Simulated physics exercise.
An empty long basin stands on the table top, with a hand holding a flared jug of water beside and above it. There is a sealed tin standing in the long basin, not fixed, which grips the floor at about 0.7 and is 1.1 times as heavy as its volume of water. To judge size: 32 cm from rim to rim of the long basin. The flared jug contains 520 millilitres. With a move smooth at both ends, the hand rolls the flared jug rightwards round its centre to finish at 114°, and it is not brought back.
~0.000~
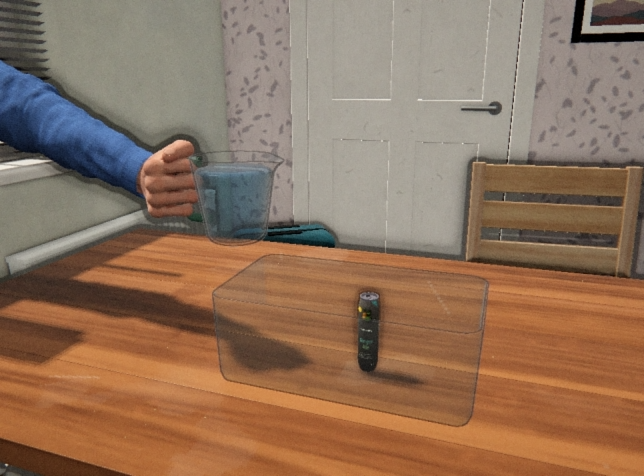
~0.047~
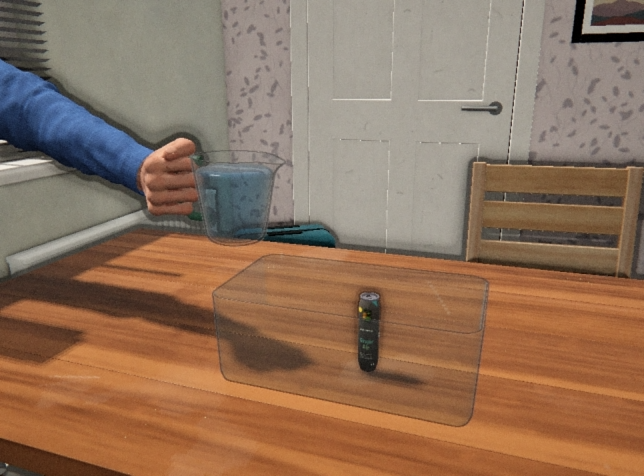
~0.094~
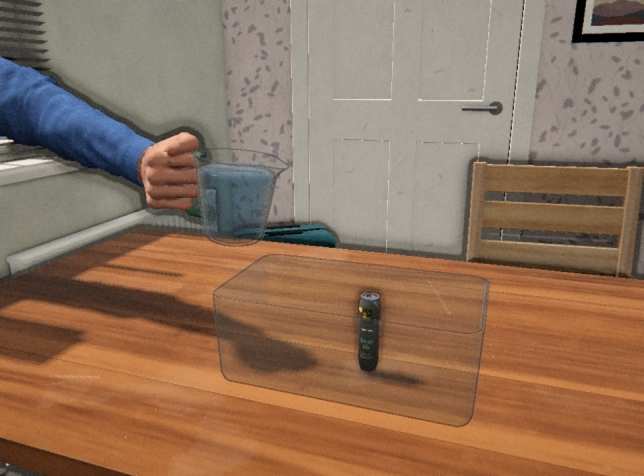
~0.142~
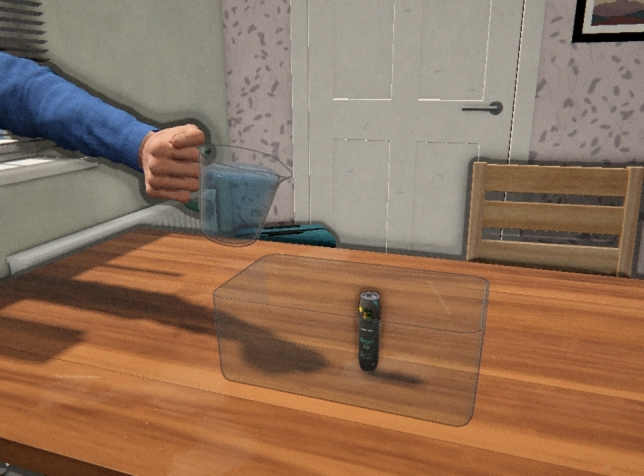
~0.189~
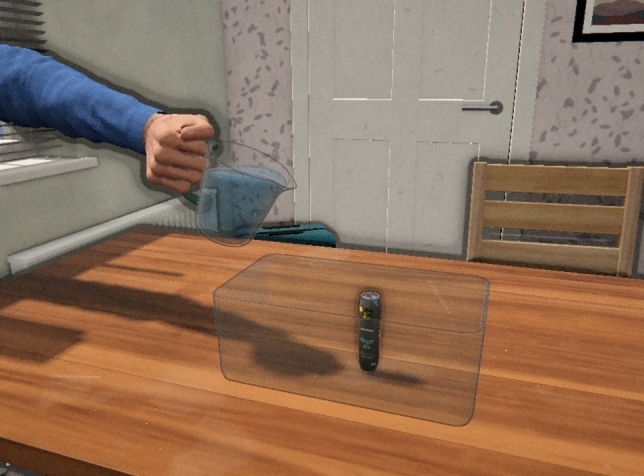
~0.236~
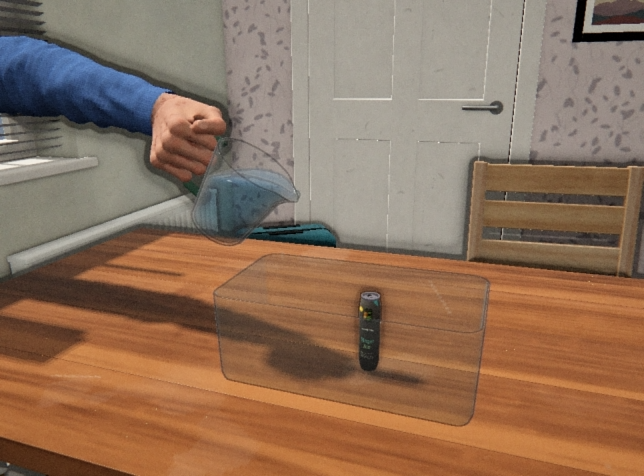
At a wooden table in a room with a white door, a blue-sleeved arm holds a clear jug of water above and left of an empty transparent basin, a small dark cylinder upright nearby. The hand barely tilts the jug at first, then rolls it steadily further rightwards, its spout dipping.
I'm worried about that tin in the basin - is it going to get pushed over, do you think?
No, it should stay put on its base.
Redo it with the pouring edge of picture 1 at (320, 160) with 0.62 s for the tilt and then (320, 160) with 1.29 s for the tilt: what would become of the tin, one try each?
First it tips over; then it tips over.
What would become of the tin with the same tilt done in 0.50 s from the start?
The tin stays on its base.
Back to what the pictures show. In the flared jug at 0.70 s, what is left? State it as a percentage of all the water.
Around 3 percent of it.
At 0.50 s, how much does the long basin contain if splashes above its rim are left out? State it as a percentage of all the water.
Some 42 per cent.
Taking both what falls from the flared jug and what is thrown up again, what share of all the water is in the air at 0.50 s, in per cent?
20 %.
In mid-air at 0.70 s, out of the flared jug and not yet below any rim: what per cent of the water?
Close to 4 per cent.
After 0.50 s the tilt is 104° and 38 per cent is still to pour; the tin stands where it began.
After 0.70 s the tilt is 114° and 3 per cent is still to pour; the tin stands where it began.
After 0.90 s the tilt is 114° and 0 per cent is still to pour; the tin stands where it began.
After 1.12 s the tilt is 114° and 0 per cent is still to pour; the tin stands where it began.
In the end the tin stands where it began.
